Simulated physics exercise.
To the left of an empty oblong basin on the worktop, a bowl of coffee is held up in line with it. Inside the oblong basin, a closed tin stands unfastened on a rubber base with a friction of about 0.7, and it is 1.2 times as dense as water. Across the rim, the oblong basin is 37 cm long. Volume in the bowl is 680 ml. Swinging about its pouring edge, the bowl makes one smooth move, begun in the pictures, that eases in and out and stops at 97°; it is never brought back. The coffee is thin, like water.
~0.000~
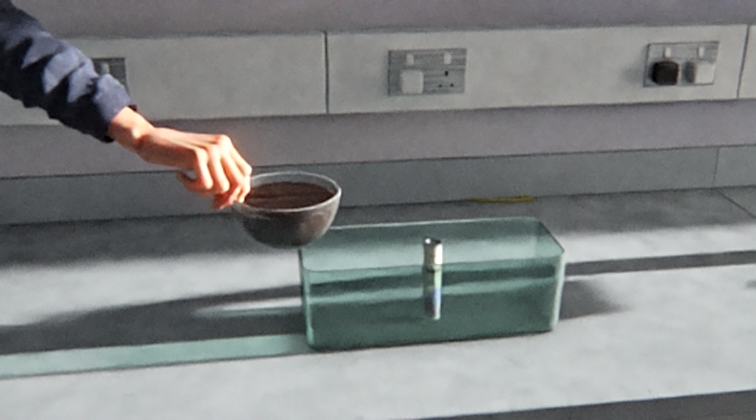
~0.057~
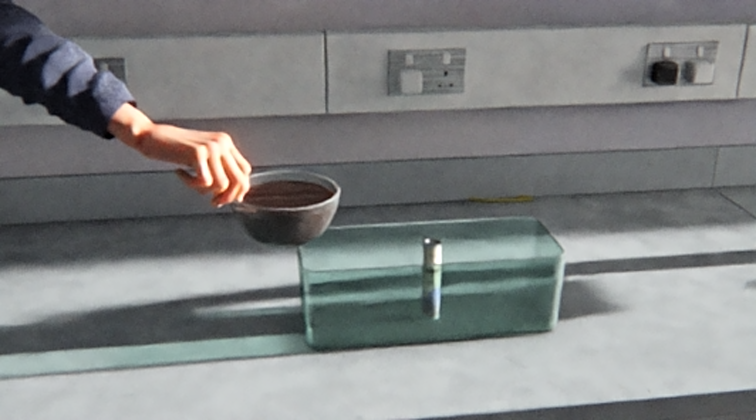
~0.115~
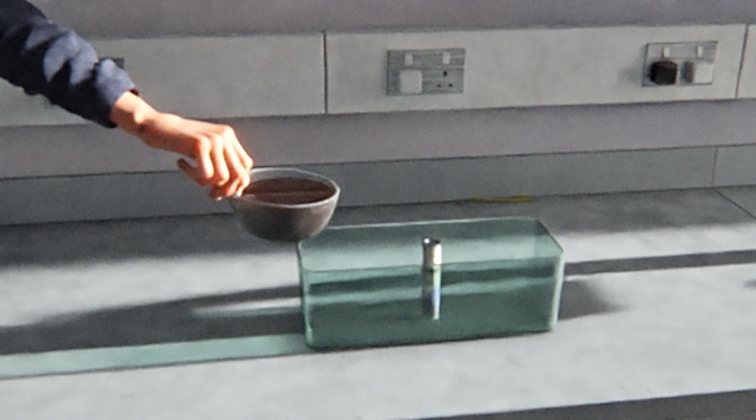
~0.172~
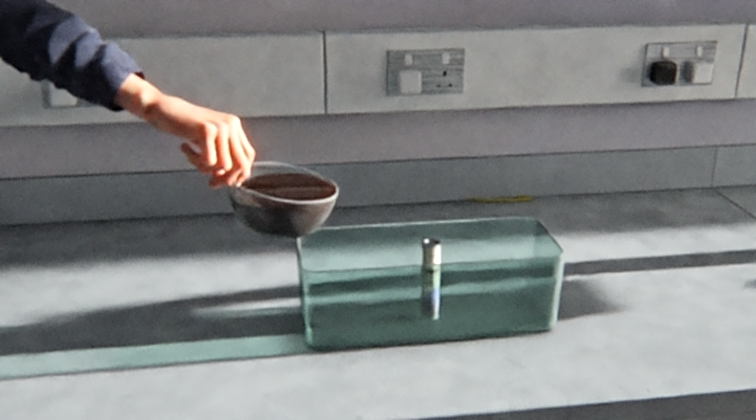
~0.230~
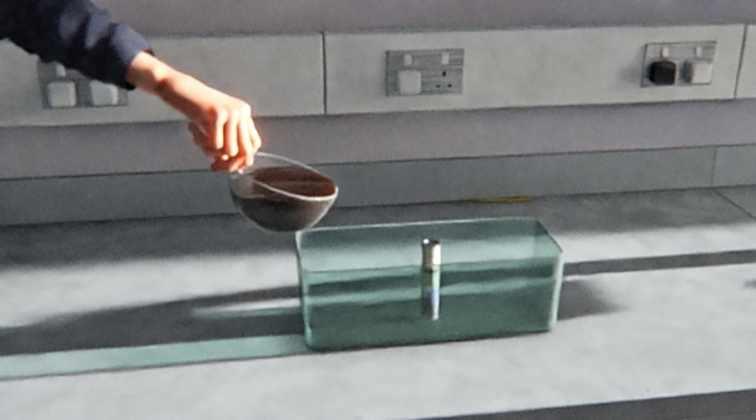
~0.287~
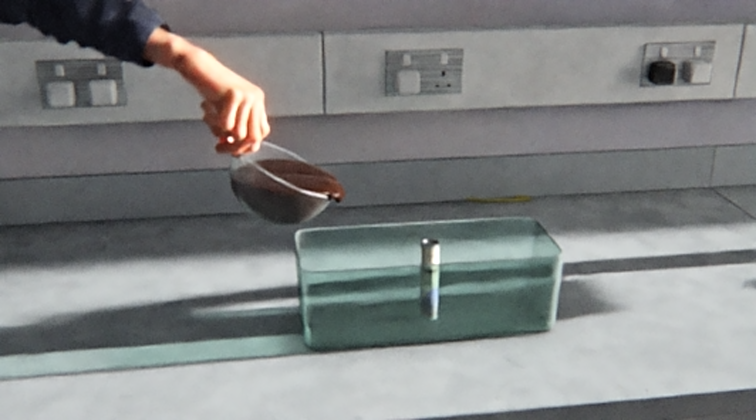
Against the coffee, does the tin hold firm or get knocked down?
It's down.
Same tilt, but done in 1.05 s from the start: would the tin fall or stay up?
In that case the tin does not tip.
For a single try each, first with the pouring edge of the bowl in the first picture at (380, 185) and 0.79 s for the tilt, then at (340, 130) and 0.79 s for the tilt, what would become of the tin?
Trial 1 - tin stays standing; trial 2 - tin tips.
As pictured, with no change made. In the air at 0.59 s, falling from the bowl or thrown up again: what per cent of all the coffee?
I'd put it at about 46 percent.
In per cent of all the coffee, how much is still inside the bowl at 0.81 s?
I'd say some 1 per cent remains.
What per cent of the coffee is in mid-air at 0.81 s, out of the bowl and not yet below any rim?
Close to 7 in every hundred parts.
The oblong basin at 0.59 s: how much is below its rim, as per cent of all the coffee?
The basin holds roughly 26 in a hundred parts at that moment.
Then, 0.59 s in, the tilt is 82° and 28 per cent is still to pour; the tin stands where it began.
Then, 0.81 s in, the tilt is 97° and 1 per cent is still to pour; the tin leans 11°.
Then, 1.04 s in, the tilt is 97° and 0 per cent is still to pour; the tin lies on its side.
Then, 1.29 s in, the tilt is 97° and 0 per cent is still to pour; the tin lies on its side.
Finally, the tin lies on its side.
